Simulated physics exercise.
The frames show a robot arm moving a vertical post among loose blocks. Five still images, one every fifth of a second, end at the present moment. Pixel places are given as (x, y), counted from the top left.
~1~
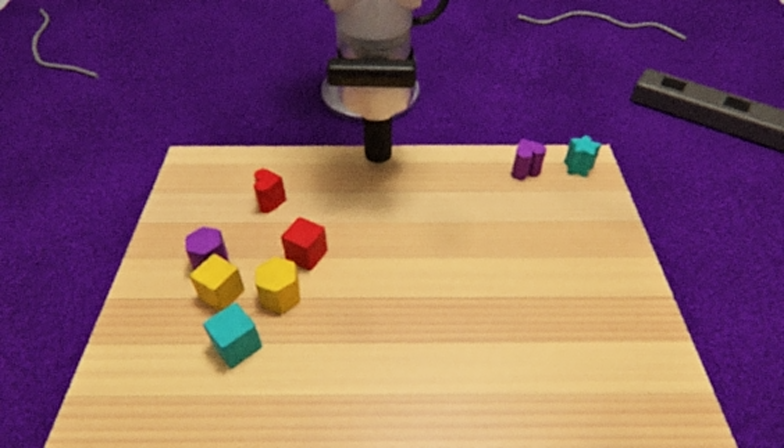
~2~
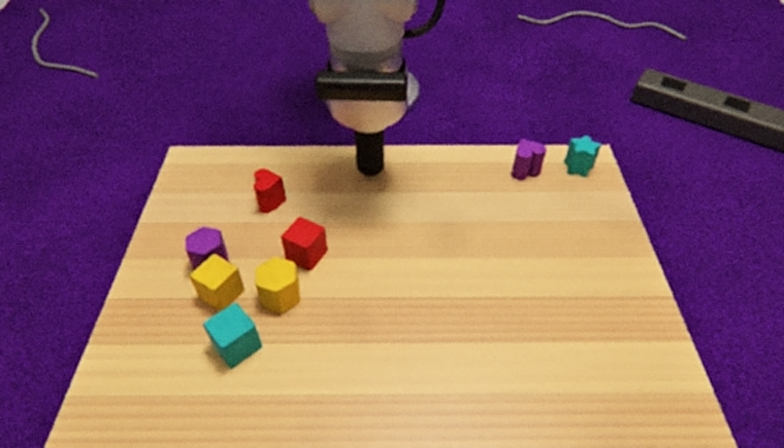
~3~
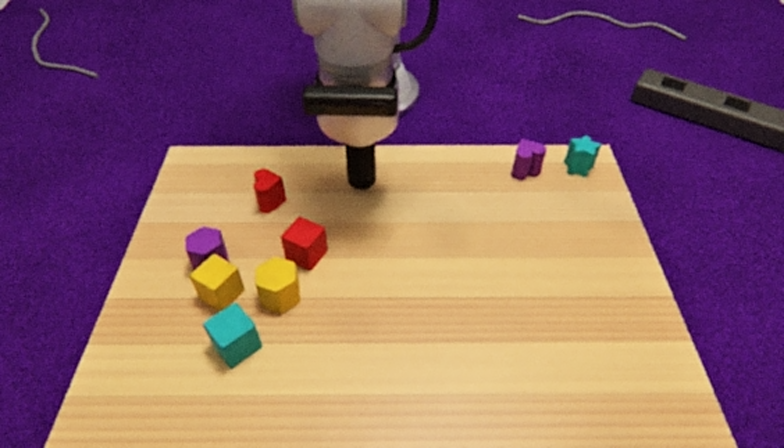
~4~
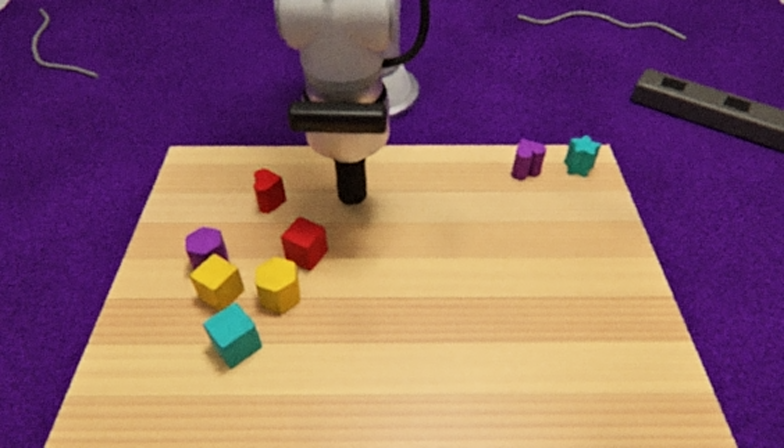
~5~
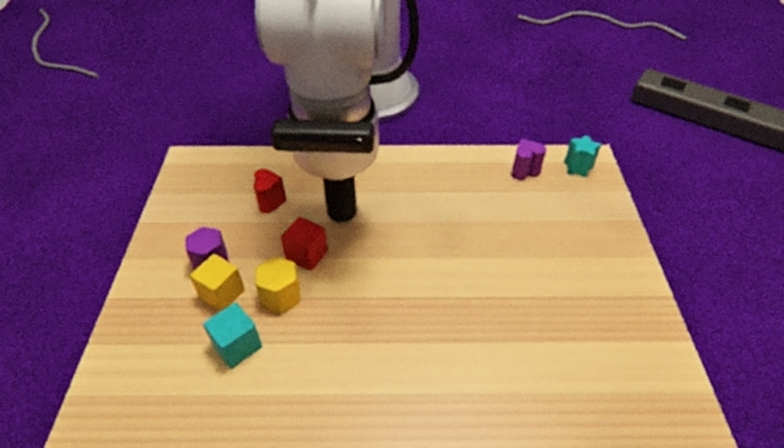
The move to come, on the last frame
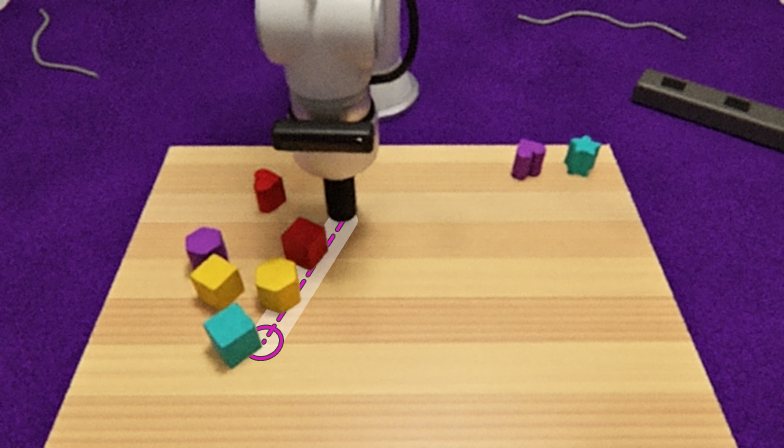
A robot arm moves its black post down and left toward the still red cube.
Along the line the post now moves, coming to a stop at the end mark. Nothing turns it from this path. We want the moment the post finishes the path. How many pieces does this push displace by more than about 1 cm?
My count: 3 or more.
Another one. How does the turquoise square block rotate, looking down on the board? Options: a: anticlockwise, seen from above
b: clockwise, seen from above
Choice a: Anticlockwise, seen from above.
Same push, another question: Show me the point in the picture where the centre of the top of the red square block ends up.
It sits at (264, 251).
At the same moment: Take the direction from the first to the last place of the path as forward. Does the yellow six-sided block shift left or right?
It shifts to the right.
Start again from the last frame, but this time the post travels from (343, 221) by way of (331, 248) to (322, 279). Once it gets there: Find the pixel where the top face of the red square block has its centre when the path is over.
When the path ends, it will be at (287, 245).
The drawn path runs straight from (343, 221) to (263, 343).
On the path given first. One third of the way, post at (318, 248); yellow six-sided block at (270, 278), turned 15° anticlockwise; red square block at (285, 245), turned 35° clockwise.
Two thirds of the way, post at (291, 289); turquoise square block at (226, 326); yellow six-sided block at (253, 292), turned 15° anticlockwise; red square block at (264, 251), turned 70° clockwise.
At the end, post at (261, 334); yellow square block not moved; turquoise square block at (203, 341), turned 45° anticlockwise; yellow six-sided block at (223, 304), turned 20° clockwise; red square block at (264, 251), turned 70° clockwise.
